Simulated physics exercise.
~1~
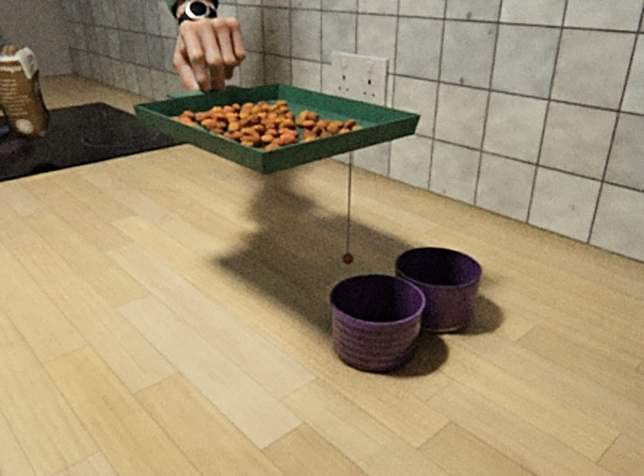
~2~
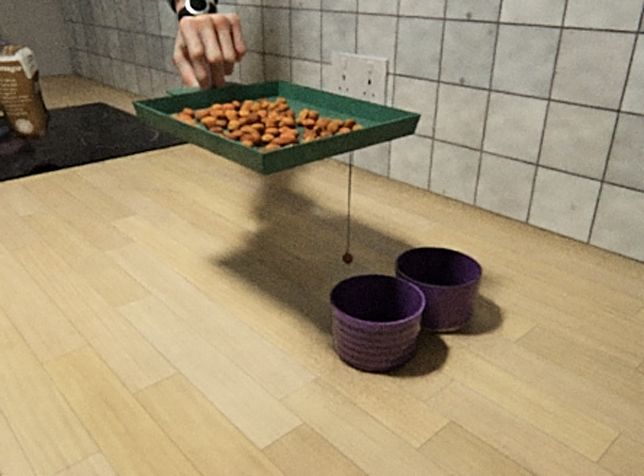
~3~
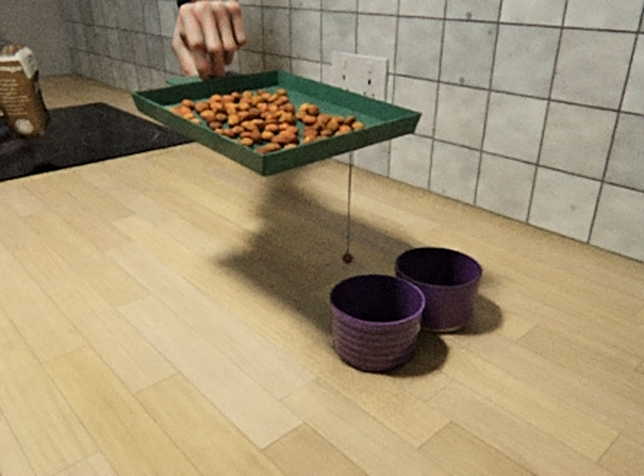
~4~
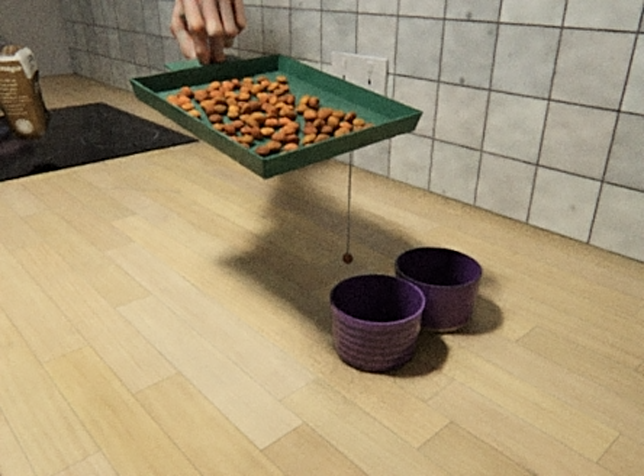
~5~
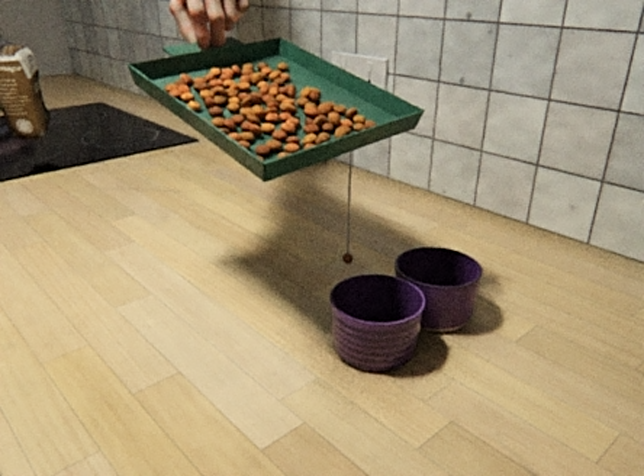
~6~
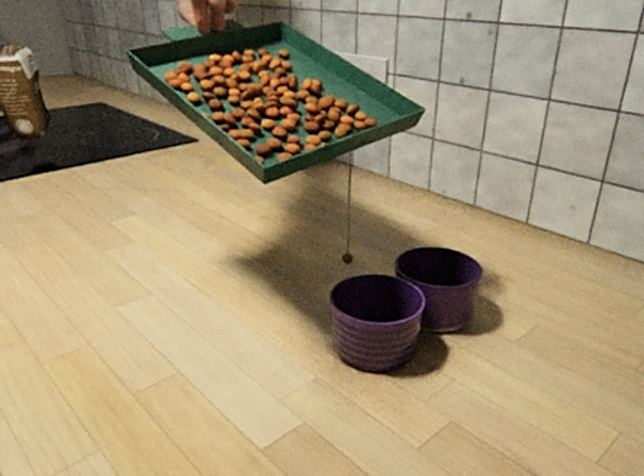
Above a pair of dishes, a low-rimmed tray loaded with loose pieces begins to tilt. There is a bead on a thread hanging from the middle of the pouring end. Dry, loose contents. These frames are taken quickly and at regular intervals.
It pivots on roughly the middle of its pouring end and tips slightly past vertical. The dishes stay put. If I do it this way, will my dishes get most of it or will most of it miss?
Most of it misses the dishes.
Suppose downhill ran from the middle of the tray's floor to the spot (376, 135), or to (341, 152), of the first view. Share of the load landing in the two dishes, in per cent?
Lab note: Try one about 30 %, try two 60 %.
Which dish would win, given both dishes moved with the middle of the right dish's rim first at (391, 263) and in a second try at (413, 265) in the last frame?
Well, the left-side one at the first spot and the left-side one at the second.
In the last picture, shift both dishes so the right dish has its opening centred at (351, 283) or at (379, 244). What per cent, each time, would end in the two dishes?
That makes 70 per cent, followed by 0 per cent.
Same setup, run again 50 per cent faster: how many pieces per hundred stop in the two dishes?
It would be around 30 per cent.
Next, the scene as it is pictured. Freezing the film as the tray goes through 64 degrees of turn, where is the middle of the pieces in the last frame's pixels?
Roughly at (307, 118).
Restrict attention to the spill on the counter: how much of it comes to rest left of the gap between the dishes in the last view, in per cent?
About 90 per cent.
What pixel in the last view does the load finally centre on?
Near (329, 371).
Soon after the last picture, tray tipped steeply; nearly all on the tray; a stray few in the air.
A little later, tray tipped past a quarter turn; about a quarter on the tray; about a quarter in the left dish; about half outside both; about a quarter in the air.
Later still, tray tipped past a quarter turn; about a quarter in the left dish; about two thirds outside both.
At rest, tray tipped past a quarter turn; about a quarter in the left dish; none in the right dish; about two thirds outside both.
